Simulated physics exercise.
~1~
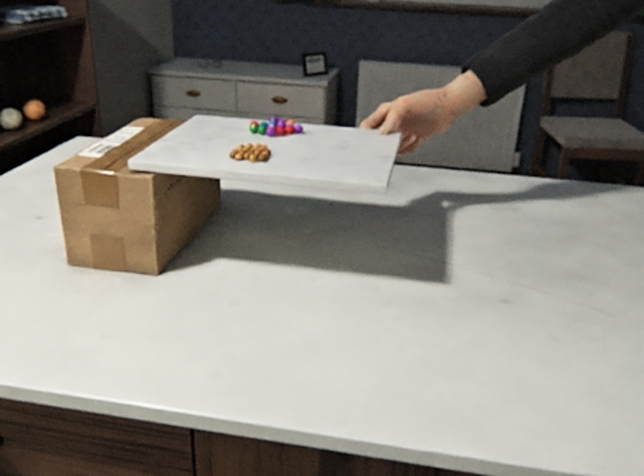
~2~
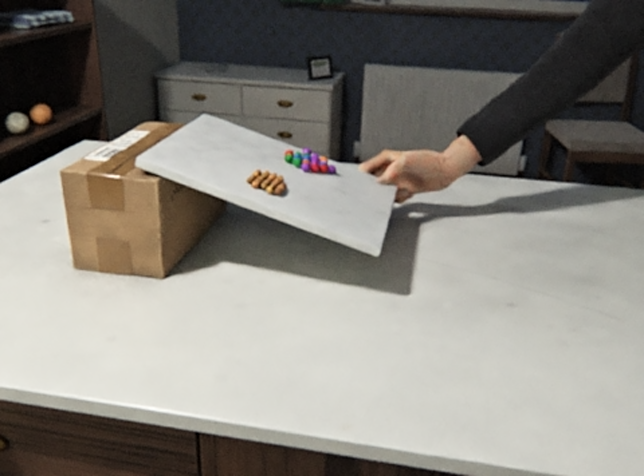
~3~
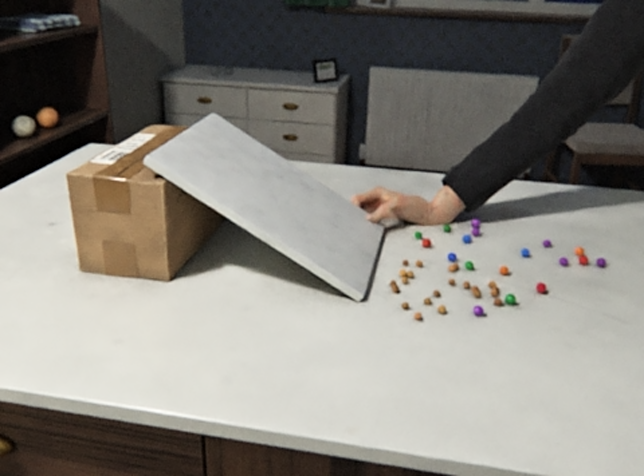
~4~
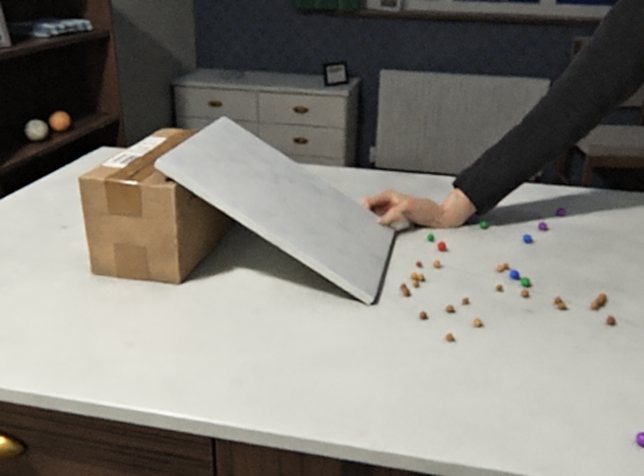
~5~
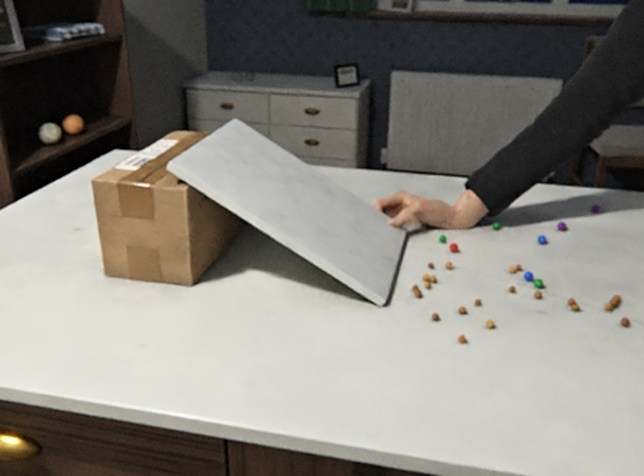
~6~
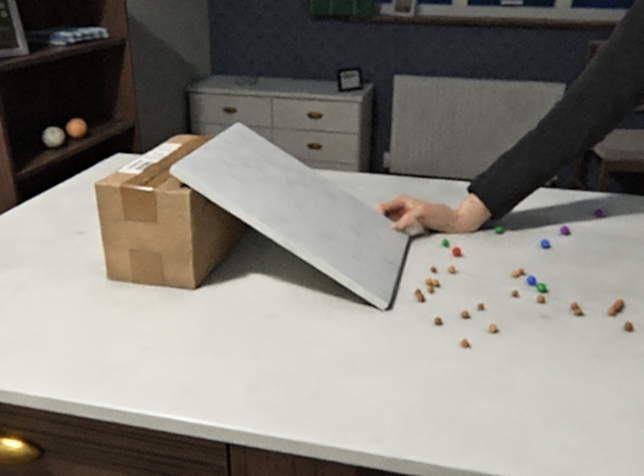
Pale board propped on a box tilting down in a hand, spilling brown bits and colourful beads, the beads running farther.
